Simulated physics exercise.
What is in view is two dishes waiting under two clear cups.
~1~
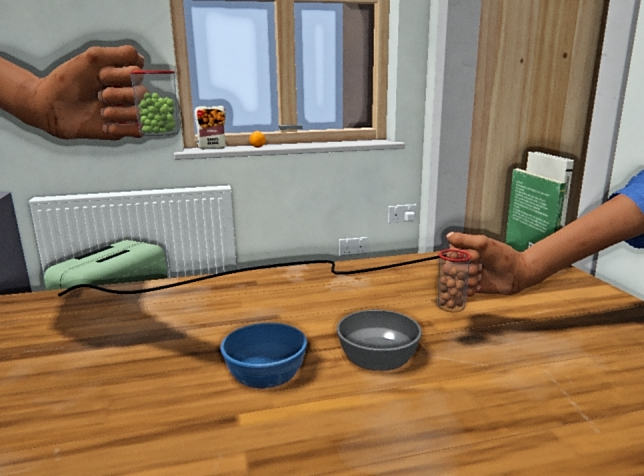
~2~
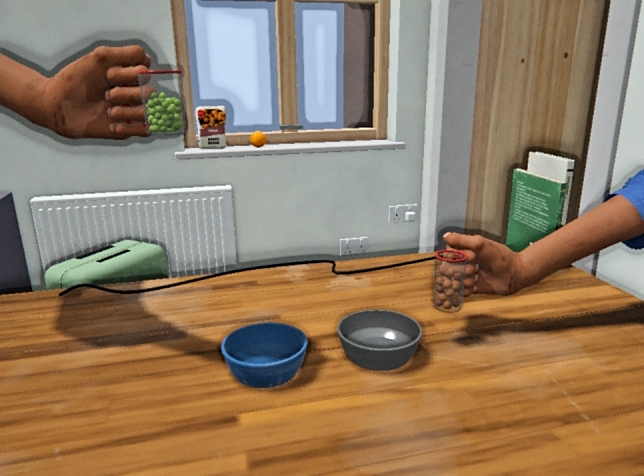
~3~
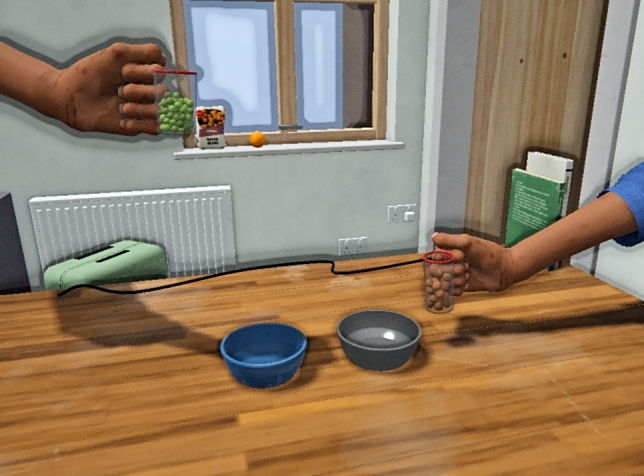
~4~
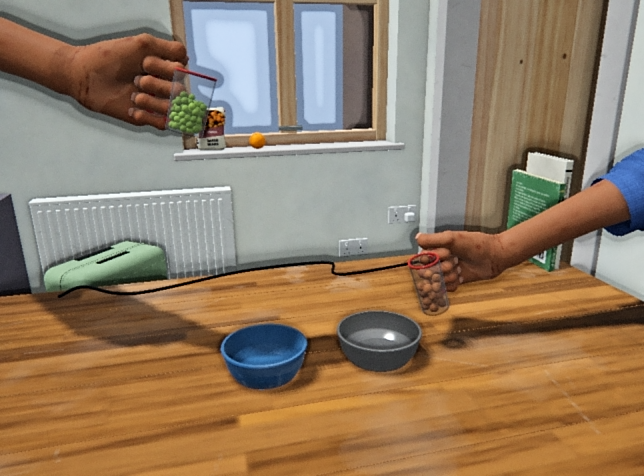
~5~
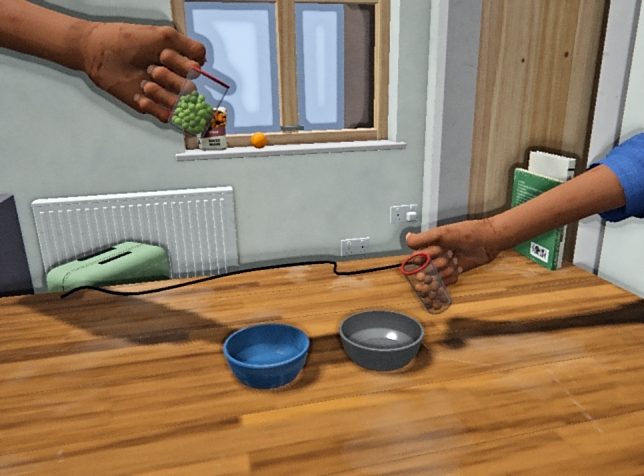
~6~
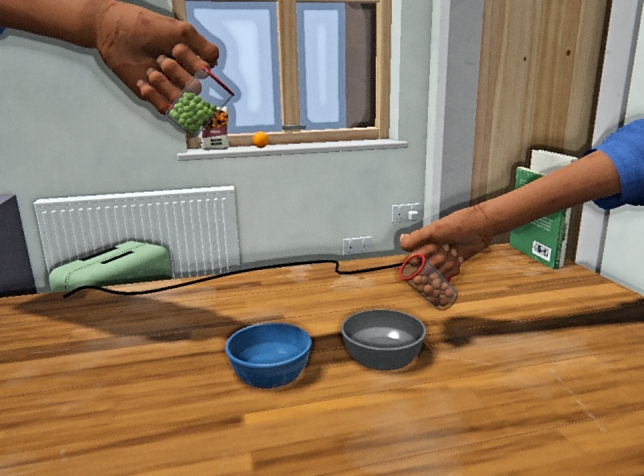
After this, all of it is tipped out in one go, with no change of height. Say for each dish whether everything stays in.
Lab note: Left dish lost a few; right dish contained all.
Then, 0.21 s after the last picture, left, all still in the cup; right, all still in the cup.
Then, 0.49 s after the last picture, left, all still in the cup; right, all still in the cup.
Then, 0.78 s after the last picture, left, most still in the cup, about a quarter in the air; right, nearly all still in the cup, a small part in the air.
By the end, left, most in the dish, a small part outside the dish; right, all in the dish, none outside the dish.
